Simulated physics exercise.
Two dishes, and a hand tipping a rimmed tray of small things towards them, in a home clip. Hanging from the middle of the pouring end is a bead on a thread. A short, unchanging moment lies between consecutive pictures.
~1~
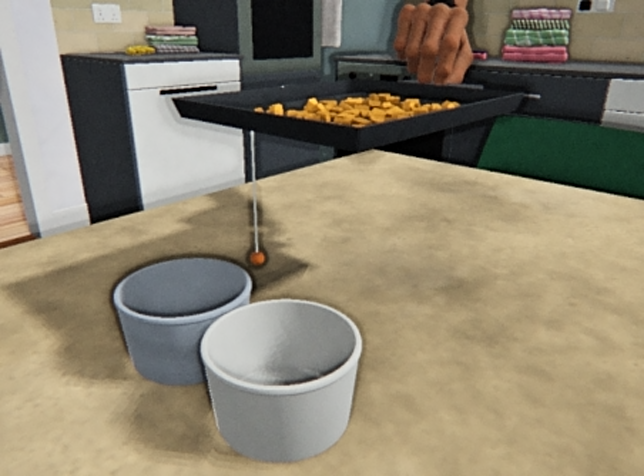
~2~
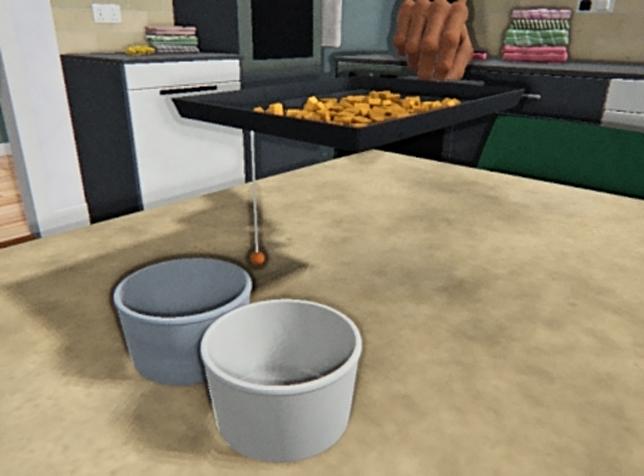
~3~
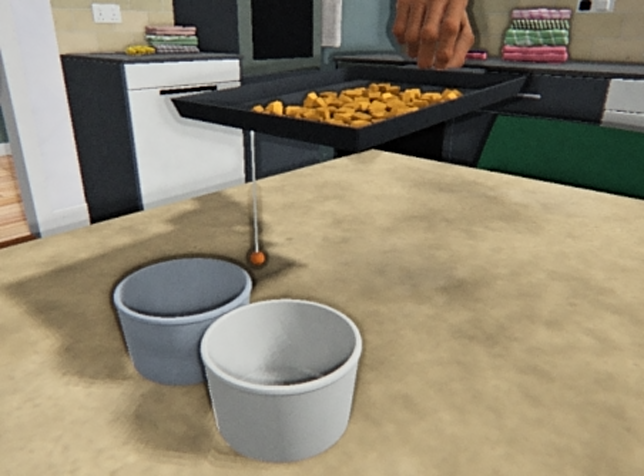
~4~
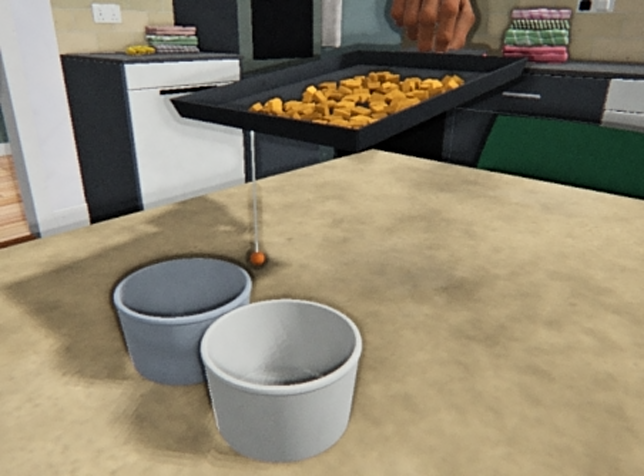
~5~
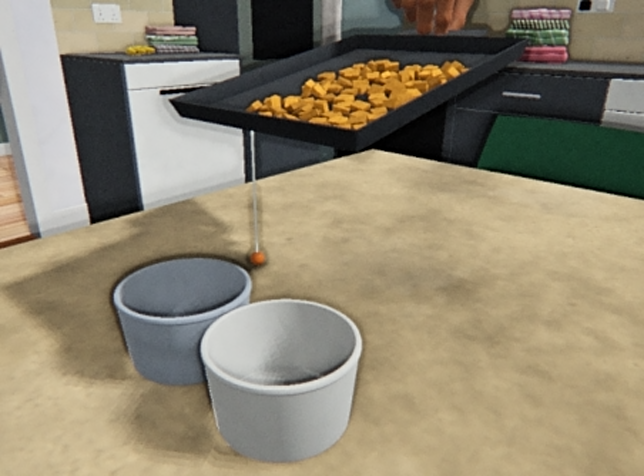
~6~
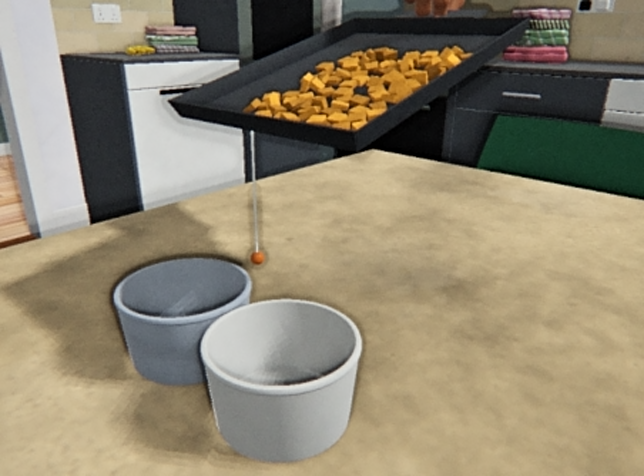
In a home kitchen, a hand holds a dark rimmed tray of small orange-brown pieces above a counter with two round dishes, then gradually tilts it towards them, raising its far side while the hanging bead stays nearly still.
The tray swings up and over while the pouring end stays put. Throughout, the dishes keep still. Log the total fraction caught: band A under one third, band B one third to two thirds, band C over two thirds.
Over two parts in three.
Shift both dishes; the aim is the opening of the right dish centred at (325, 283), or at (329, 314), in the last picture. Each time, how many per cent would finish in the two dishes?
0 %, 30 %.
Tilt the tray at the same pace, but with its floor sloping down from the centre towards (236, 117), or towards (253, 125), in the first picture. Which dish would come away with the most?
One: The left one. Two: The left-hand dish.
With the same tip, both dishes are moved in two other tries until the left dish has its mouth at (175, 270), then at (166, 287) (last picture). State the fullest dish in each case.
Attempt 1: The one on the right side. Attempt 2: The one on the right side.
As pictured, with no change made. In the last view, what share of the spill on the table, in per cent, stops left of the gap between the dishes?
My estimate is some 60 per cent.
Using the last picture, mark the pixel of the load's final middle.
Around (217, 373), give or take.
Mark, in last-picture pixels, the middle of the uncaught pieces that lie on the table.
Around (182, 404).
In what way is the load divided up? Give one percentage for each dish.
The share is 40 per cent in the left dish and 40 per cent in the right dish.
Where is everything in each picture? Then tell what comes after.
In the first picture, corners of the pouring end at (179, 98) and (358, 126), level; middle of the load at (362, 113), small crackers; left dish at (130, 338); right dish at (224, 407); bead on its thread at (257, 258).
In the second picture, corners of the pouring end at (179, 98) and (358, 126), level; middle of the load at (362, 111).
In the third picture, corners of the pouring end at (179, 98) and (357, 126), tipped barely, level across its low end; middle of the load at (362, 106).
In the fourth picture, corners of the pouring end at (177, 98) and (356, 127), tipped a little, level across its low end; middle of the load at (362, 97).
In the fifth picture, corners of the pouring end at (176, 98) and (355, 127), tipped a little, level across its low end; middle of the load at (361, 89).
In the sixth picture, corners of the pouring end at (175, 99) and (354, 128), tipped clearly, level across its low end; middle of the load at (360, 80); left dish at (130, 338); right dish at (224, 407).
Soon, tray tipped steeply; all on the tray.
A while on, tray tipped right over; most on the tray; a small part in the right dish; a small part in the left dish; a stray few outside both; a stray few in the air.
Towards the end, tray tipped past a quarter turn; about half in the right dish; about half in the left dish; a small part outside both.
Finally, tray tipped past a quarter turn; about half in the right dish; about half in the left dish; a small part outside both.
